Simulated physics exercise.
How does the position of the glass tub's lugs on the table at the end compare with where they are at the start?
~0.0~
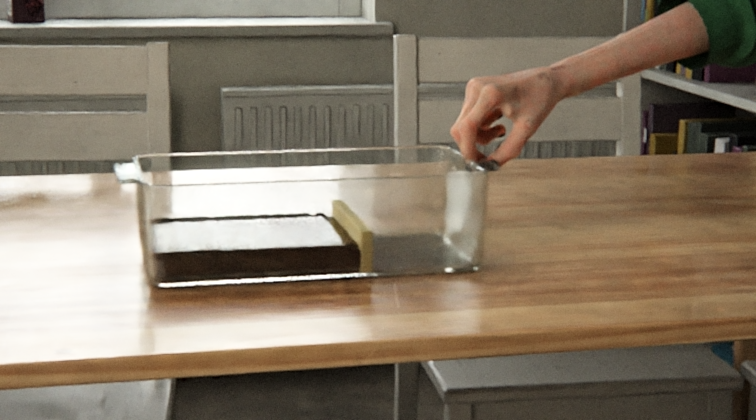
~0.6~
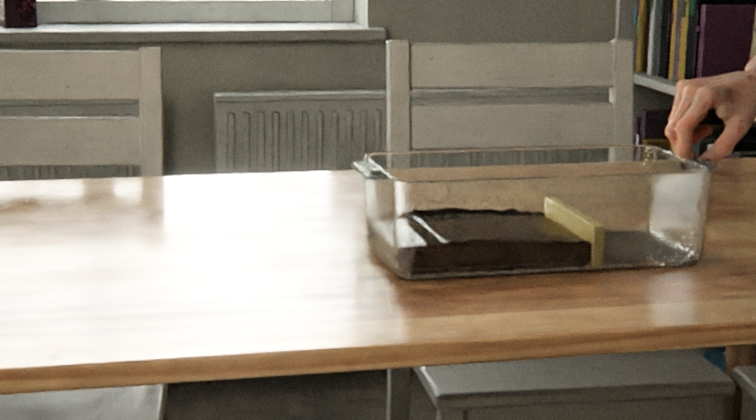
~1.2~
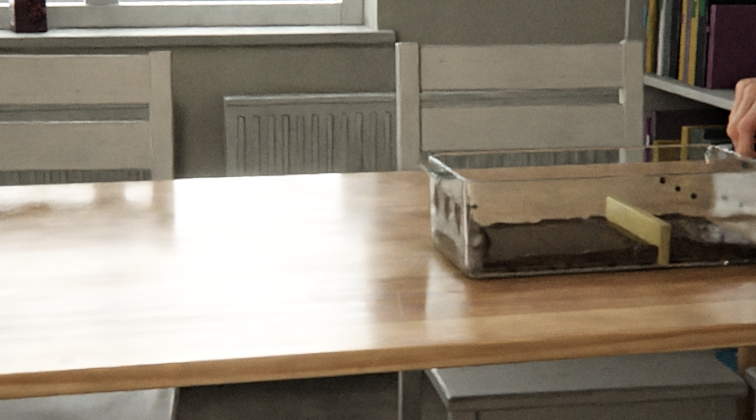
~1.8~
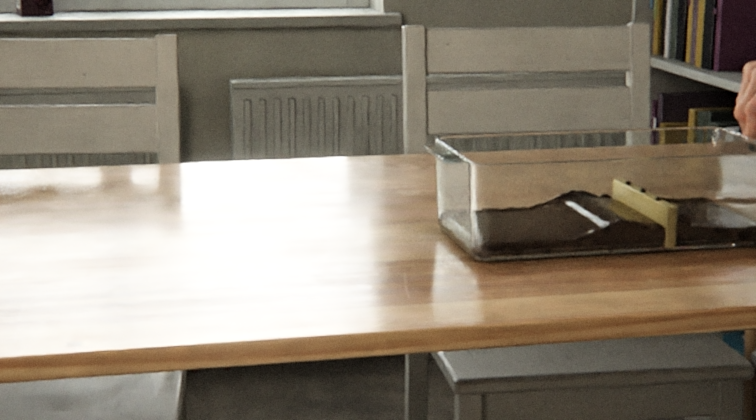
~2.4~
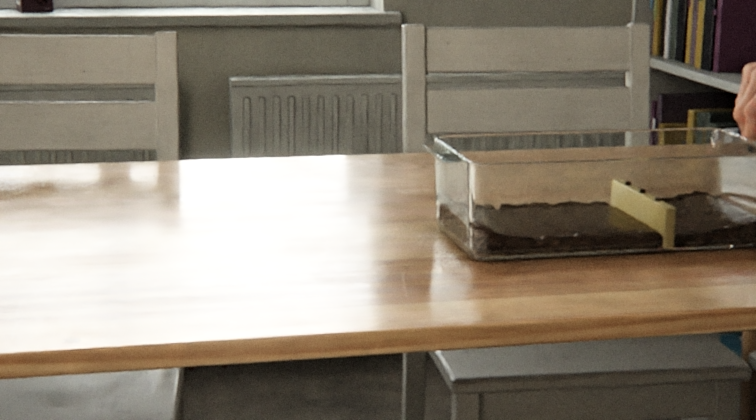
At the start the lugs are with the tub around the left and middle of the view, and by the end they are much farther to the right, with the tub reaching the right edge of the view.
